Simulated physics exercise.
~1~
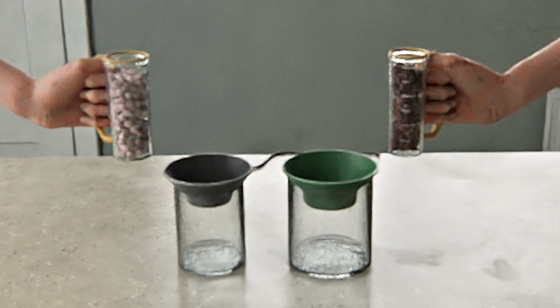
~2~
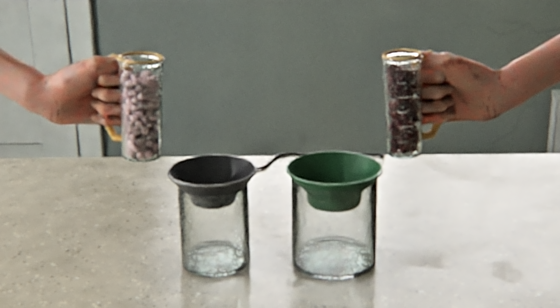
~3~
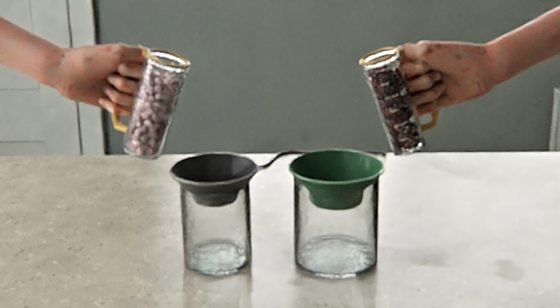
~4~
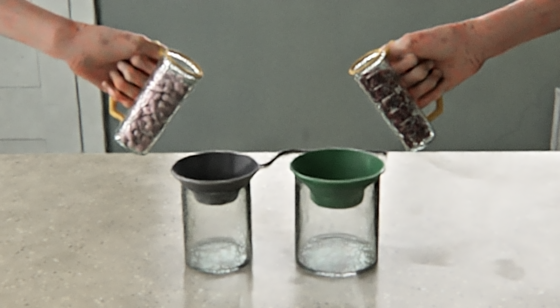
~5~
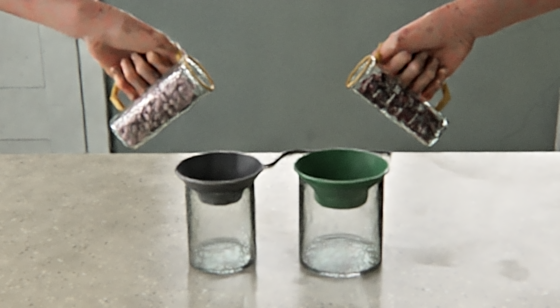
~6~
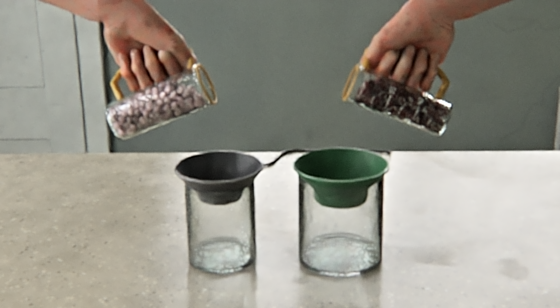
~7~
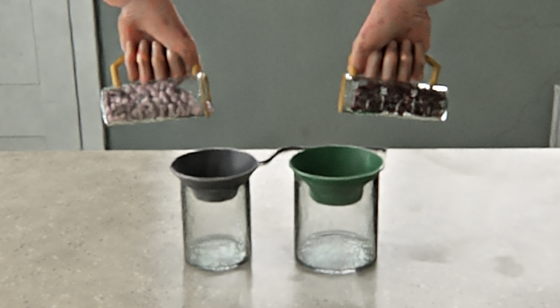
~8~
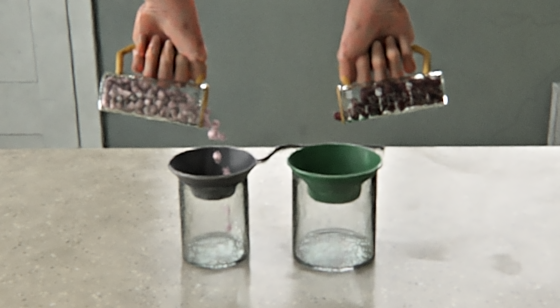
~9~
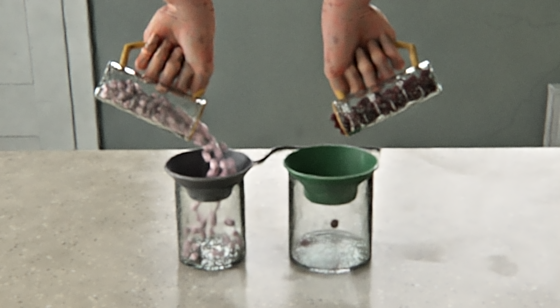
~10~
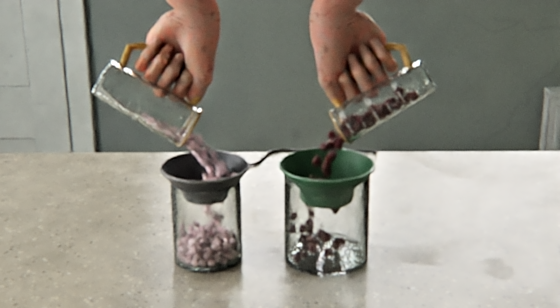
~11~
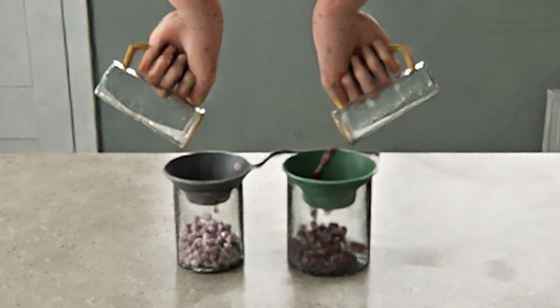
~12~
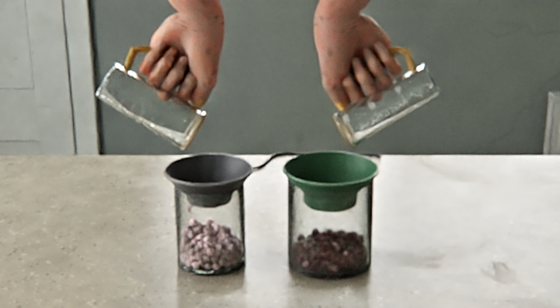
Two hands hold glass cups with golden handles above a pale stone tabletop, seen from the front against a grey-green wall, with the view swaying slightly. The left cup holds pinkish pieces and the right one dark brown pieces, while below stand two clear jars, fitted with a dark grey funnel on the left and a green one on the right. The hands move inward and tip the cups. The pinkish pieces spill first, then the dark ones follow, streaming through the funnels. Finally both cups are empty, and all the pieces lie heaped in the jars.
